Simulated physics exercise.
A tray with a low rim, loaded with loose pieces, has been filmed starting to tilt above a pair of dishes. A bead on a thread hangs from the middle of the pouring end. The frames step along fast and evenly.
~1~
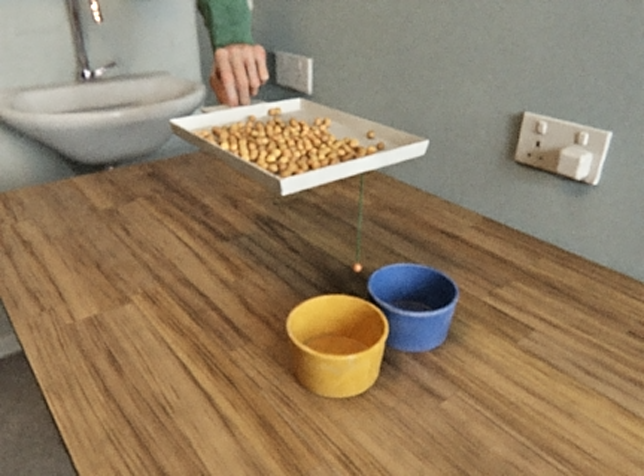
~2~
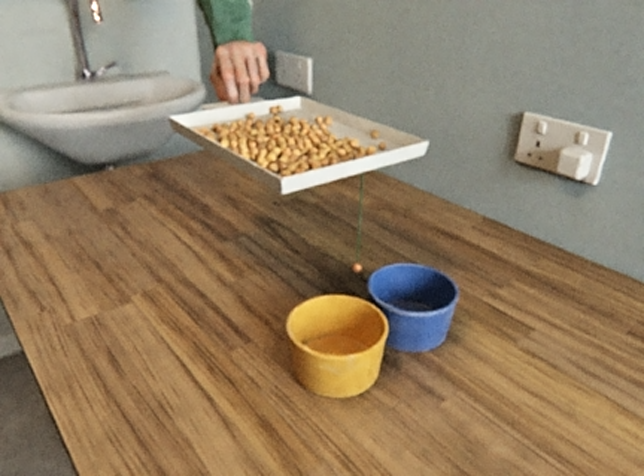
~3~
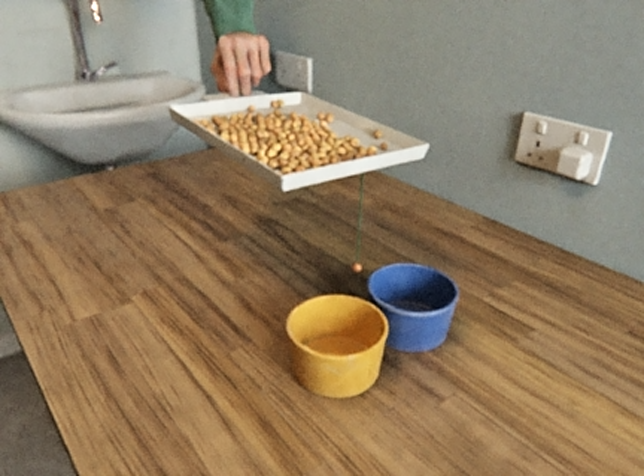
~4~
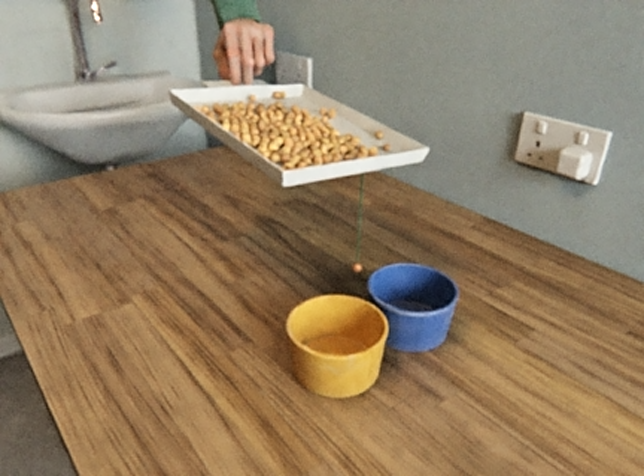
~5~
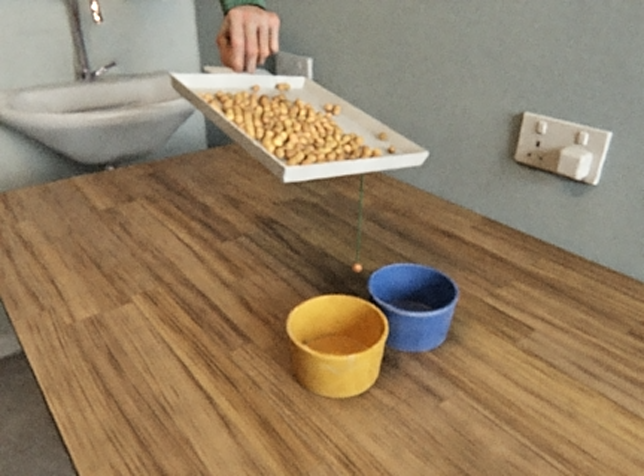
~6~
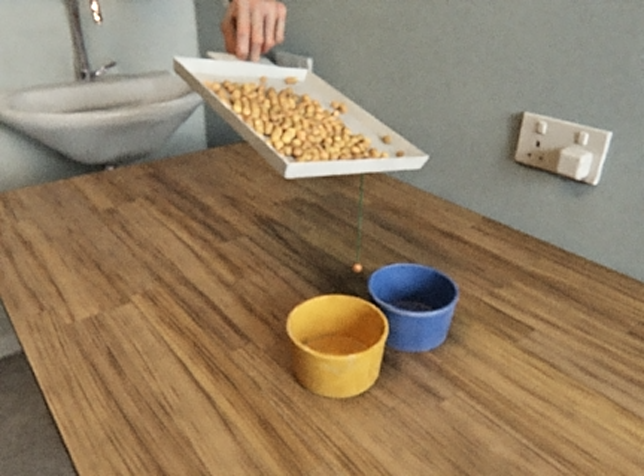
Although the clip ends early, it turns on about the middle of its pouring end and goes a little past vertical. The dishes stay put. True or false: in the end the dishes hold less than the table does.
True.
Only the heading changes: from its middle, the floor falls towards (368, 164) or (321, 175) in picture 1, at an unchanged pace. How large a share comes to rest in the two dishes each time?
In order: About 60, then 70 percent.
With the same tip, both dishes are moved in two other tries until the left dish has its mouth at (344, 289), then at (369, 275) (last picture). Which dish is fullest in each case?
The first try: The right-side dish. The second: The right-side dish.
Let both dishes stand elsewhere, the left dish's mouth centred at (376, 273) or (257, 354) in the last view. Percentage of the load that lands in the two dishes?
Trial 1 around 70 percent, trial 2 around 0 percent.
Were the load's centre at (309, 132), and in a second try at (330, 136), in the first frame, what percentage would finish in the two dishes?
First 20 %, then 20 %.
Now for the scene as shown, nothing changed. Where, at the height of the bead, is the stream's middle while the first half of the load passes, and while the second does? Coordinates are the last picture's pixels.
About (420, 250) to begin with, then about (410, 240).
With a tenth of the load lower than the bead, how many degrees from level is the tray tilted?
Somewhere near 65°.
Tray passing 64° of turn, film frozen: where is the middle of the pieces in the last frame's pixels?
Centre estimate: (389, 155).
Just after the last frame, tray tipped steeply; the larger part on the tray; just a few in the right dish; about a tenth outside both; about a tenth in the air.
A moment on, tray tipped past a quarter turn; about a tenth on the tray; roughly a quarter in the right dish; the larger part outside both; just a few in the air.
Further on, tray tipped past a quarter turn; roughly a quarter in the right dish; the larger part outside both.
When it is over, tray tipped past a quarter turn; not one in the left dish; roughly a quarter in the right dish; the larger part outside both.
